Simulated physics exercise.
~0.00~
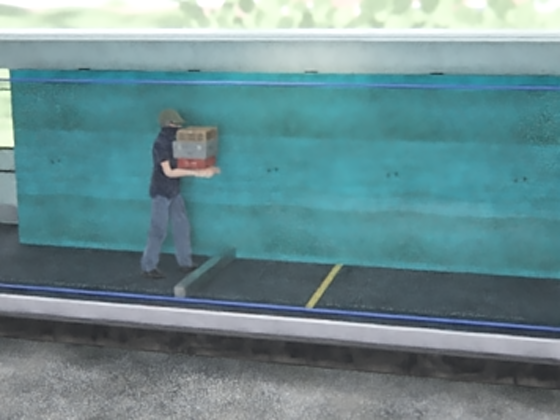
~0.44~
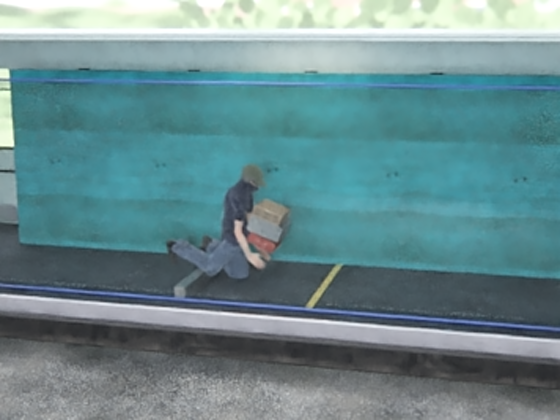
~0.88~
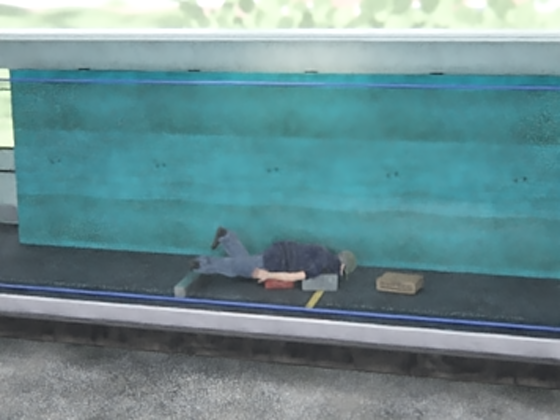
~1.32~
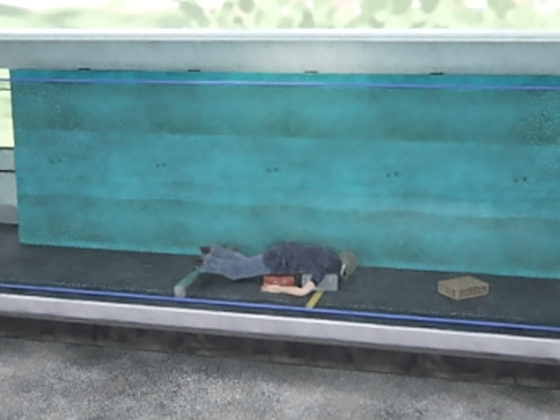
In the video, a person in a cap carrying three stacked boxes trips over a low rail and falls forward to the right, landing face down; the brown box slides beyond the yellow line, while the red one stops short of it beneath them.
